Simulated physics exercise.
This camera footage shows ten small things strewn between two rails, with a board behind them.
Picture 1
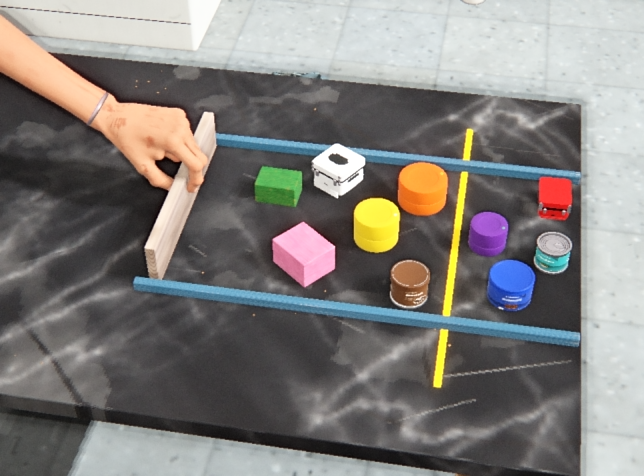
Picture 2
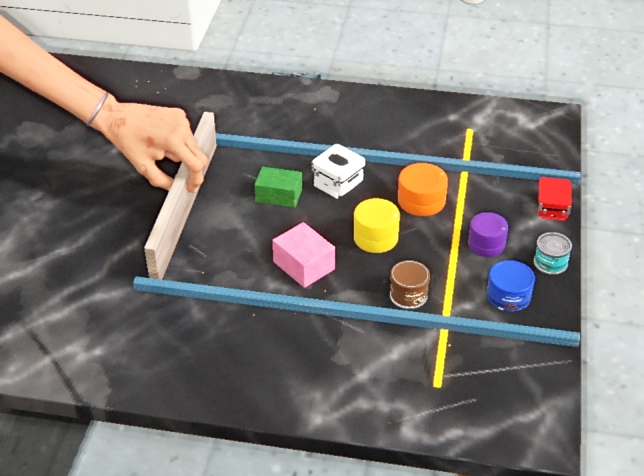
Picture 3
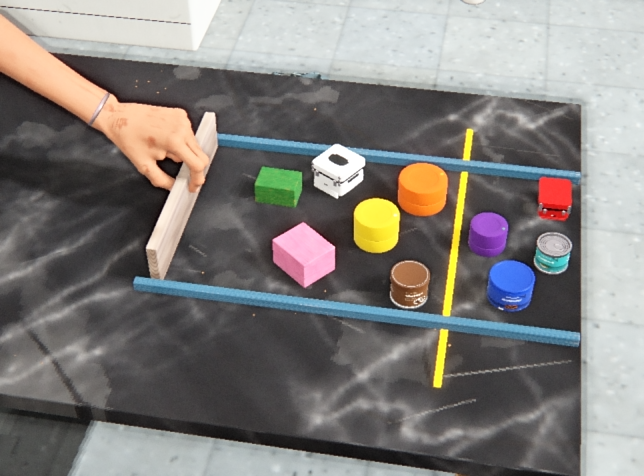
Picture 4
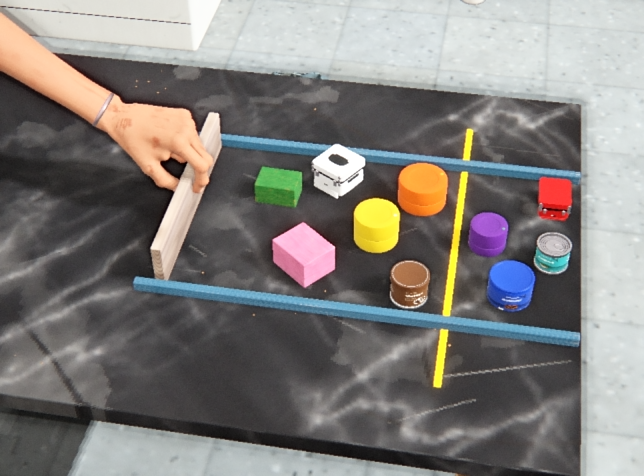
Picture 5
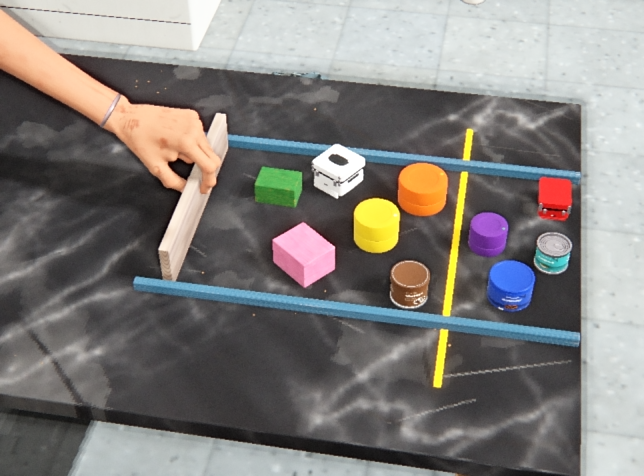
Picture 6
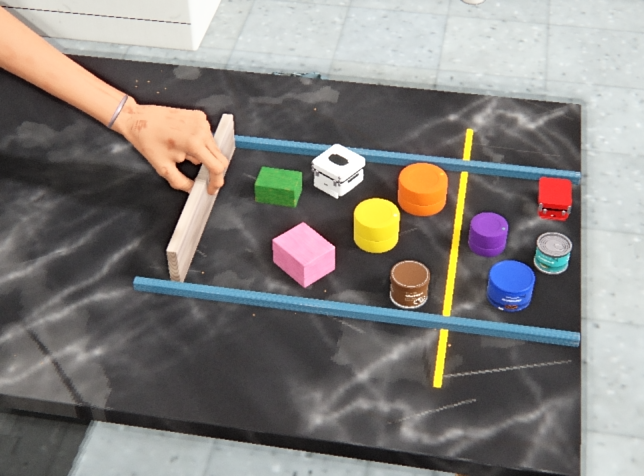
On a dark marbled tabletop, ten small colorful objects sit scattered between two blue rails, some of them beyond a yellow line at the right. A hand holds an upright board at the left, still at first, then slides it slightly rightward, touching none of the objects, which stay in place.
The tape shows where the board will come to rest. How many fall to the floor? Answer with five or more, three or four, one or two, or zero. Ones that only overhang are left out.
The count that falls is zero.
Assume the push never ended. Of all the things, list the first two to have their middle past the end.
Red case, then blue tub.
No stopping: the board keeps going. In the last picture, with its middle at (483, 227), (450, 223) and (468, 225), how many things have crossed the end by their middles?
Taking the places in turn, the counts are 1, 0 and 0.
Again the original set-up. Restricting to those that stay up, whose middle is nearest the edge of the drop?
The one you want is the red case.
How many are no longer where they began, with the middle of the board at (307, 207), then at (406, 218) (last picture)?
First 3, after that 6.
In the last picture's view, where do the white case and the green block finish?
The white case comes to rest at (482, 179), and the green block comes to rest at (480, 211).
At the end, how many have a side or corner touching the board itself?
The answer is 4.
Early on, none off yet; red case at rest near (554, 200); turquoise tin at rest near (553, 254); blue tub at rest near (510, 286).
Finally, the number that fall off is zero.
